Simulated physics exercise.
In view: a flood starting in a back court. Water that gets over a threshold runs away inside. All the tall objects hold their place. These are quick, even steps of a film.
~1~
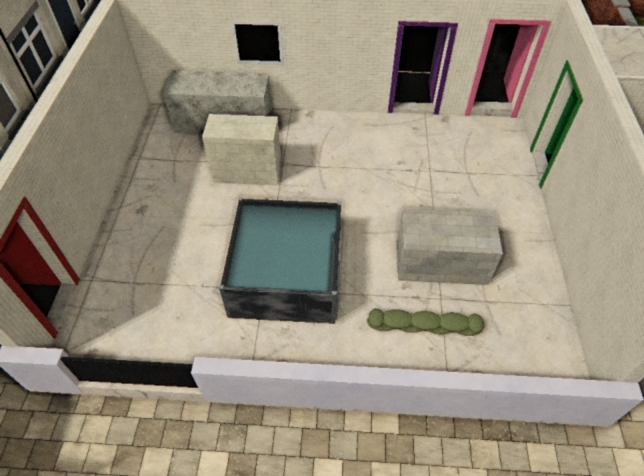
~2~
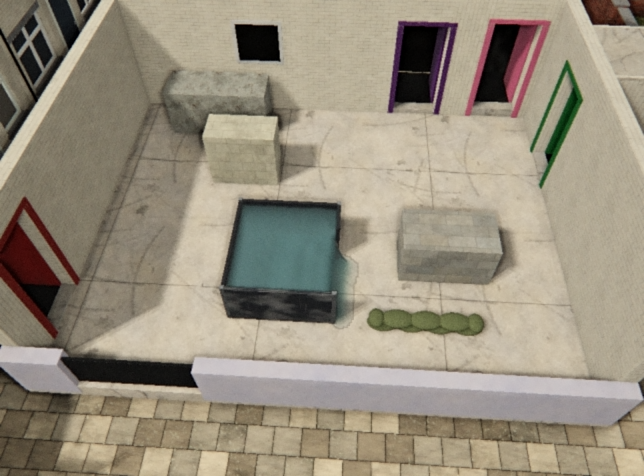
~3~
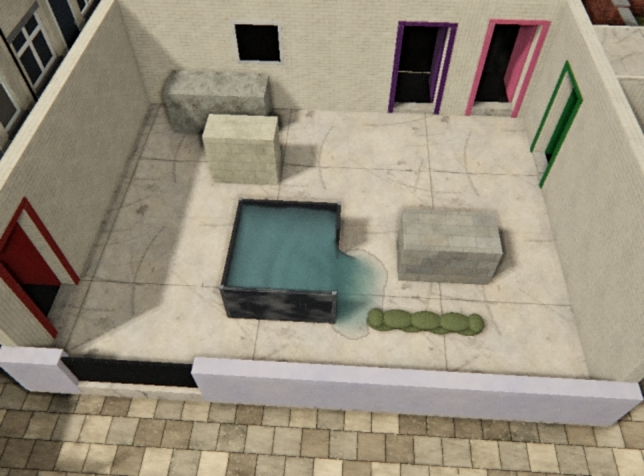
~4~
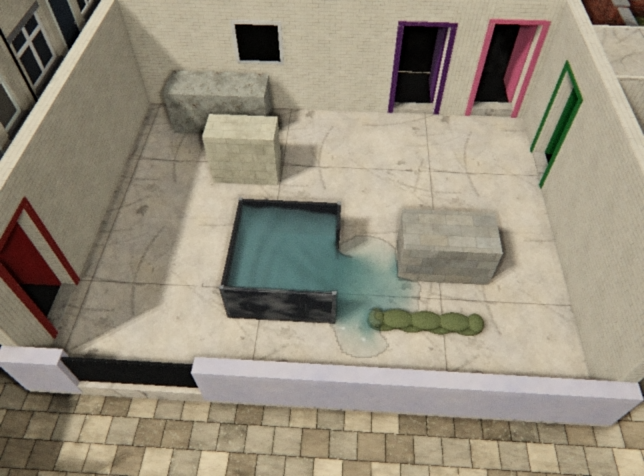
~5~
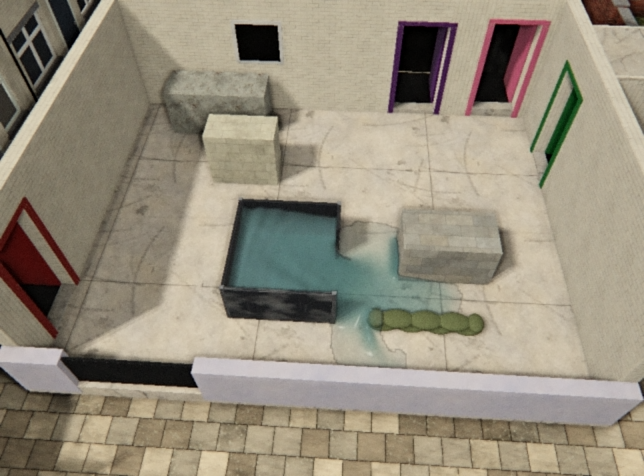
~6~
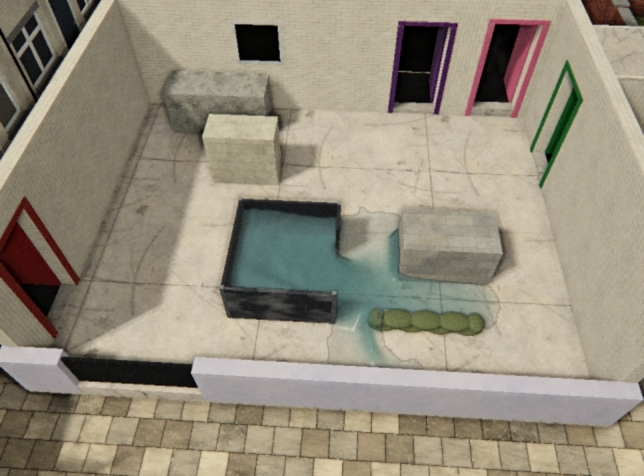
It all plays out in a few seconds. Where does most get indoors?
It is the red one.
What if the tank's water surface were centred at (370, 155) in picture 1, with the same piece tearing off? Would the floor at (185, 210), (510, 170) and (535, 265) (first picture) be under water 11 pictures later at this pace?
In that order: Not flooded, covered, covered.
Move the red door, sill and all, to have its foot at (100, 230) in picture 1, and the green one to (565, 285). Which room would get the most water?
It is the one in green.
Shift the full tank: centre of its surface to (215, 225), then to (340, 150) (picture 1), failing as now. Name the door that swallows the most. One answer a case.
Case one the door marked green, case two the green door.
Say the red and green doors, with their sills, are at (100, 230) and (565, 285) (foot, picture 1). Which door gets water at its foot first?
It is the one in green.
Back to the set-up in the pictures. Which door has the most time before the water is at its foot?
That is the red-painted one.
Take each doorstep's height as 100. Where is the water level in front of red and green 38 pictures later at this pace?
Near 80 and 60 in a hundred.
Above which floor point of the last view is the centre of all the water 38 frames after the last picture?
Roughly at (391, 253).
A moment on, water covers 20 % of the floor; red door not reached, green door not reached, purple door not reached, pink door not reached.
Next, water covers 40 % of the floor; red door not reached, green door not reached, purple door not reached, pink door not reached.
Then, water covers 60 % of the floor; red door not reached, green door wet at the sill, nothing in, purple door wet at the sill, nothing in, pink door wet at the sill, nothing in.
Later, water covers 70 % of the floor; red door wet at the sill, nothing in, green door wet at the sill, nothing in, purple door wet at the sill, nothing in, pink door wet at the sill, nothing in.
In the end, water covers 90 % of the floor; red door some in, green door a trickle in, purple door wet at the sill, nothing in, pink door wet at the sill, nothing in; the red door has let in the most.
